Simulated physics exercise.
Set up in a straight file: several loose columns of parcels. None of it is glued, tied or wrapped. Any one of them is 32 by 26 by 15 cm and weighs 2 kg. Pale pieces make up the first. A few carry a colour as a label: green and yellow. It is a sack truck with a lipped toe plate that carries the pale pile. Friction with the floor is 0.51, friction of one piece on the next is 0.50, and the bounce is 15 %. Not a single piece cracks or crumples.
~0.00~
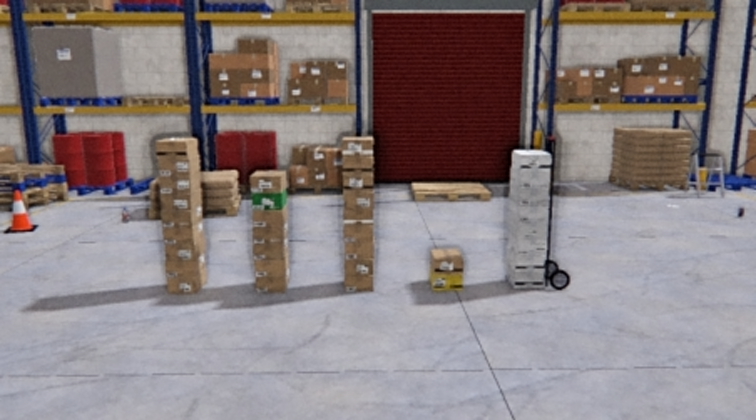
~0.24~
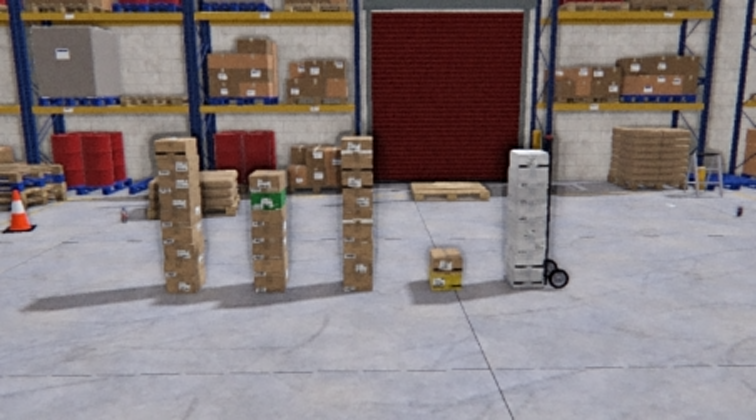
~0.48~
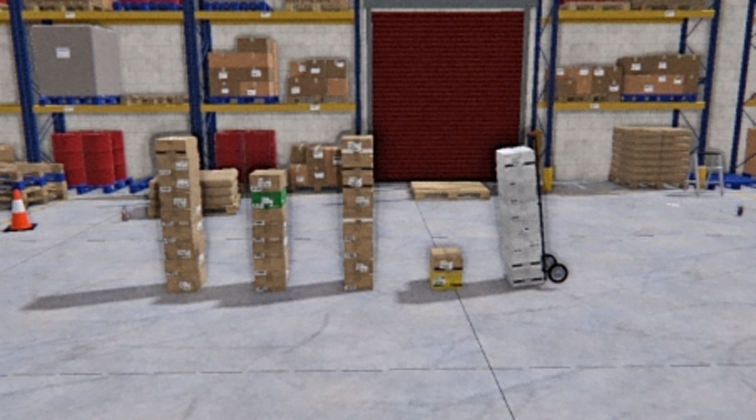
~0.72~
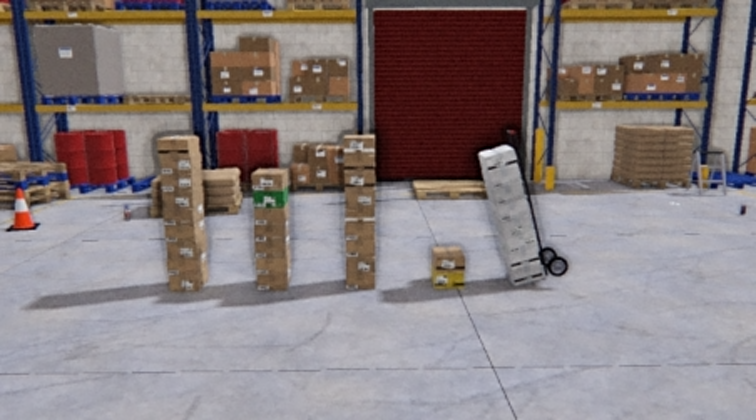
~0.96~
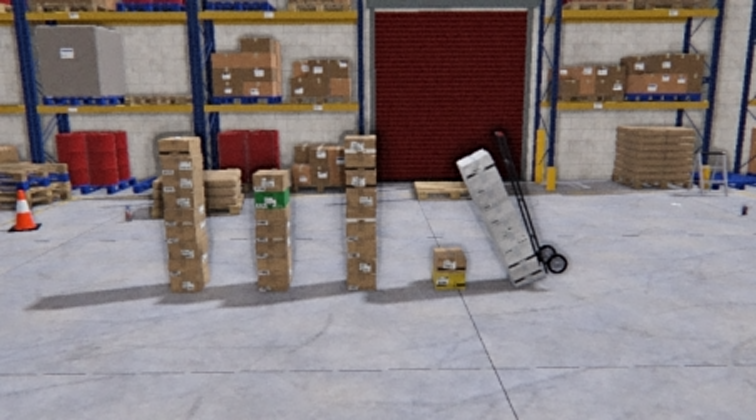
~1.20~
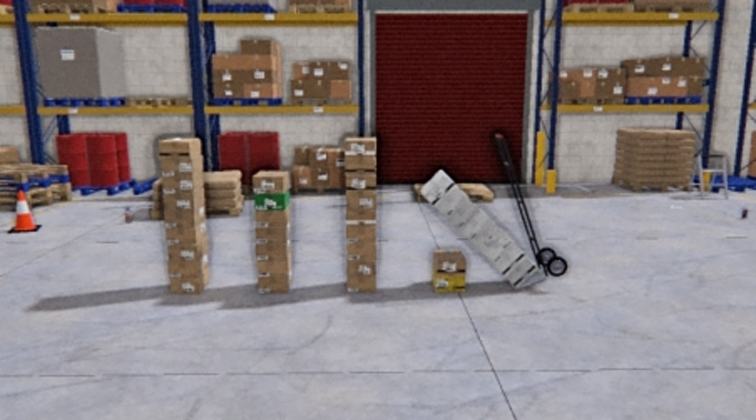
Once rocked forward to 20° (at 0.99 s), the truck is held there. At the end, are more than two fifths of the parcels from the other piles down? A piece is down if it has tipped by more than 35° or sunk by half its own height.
No.
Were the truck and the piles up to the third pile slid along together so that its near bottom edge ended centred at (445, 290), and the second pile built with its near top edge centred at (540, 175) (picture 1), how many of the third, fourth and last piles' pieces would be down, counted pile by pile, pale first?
Third 8, fourth 0, last 0.
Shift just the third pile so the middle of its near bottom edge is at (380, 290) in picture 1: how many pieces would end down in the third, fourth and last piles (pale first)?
Pile tally - third: 0, fourth: 0, last: 0.
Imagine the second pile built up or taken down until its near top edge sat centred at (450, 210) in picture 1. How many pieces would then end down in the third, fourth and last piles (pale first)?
Counts down - third: 0; fourth: 0; last: 0.
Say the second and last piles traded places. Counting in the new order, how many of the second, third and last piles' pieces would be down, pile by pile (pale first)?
Pile by pile, you'd see second at 8, third at 9 and last at 1 down.
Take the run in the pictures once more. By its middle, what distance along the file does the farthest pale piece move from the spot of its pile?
About 130 cm along the file.
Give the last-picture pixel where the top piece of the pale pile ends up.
Roughly at (384, 272).
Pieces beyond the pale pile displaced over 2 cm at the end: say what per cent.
Moved: 15 per cent.
By 1.26 s, 8 of the pale pile down; none of the 27 other parcels down.
By 1.46 s, 8 of the pale pile down; none of the 27 other parcels down, 3 disturbed.
By 1.70 s, 8 of the pale pile down; none of the 27 other parcels down, 10 disturbed.
When it is over (2.5 s), 8 of the pale pile down; none of the 27 other parcels down, 9 disturbed; yellow parcel unmoved; green parcel unmoved. That is 0 per cent. In pixels of the last frame, middles, yellow parcel near (448, 278), green parcel near (272, 199).
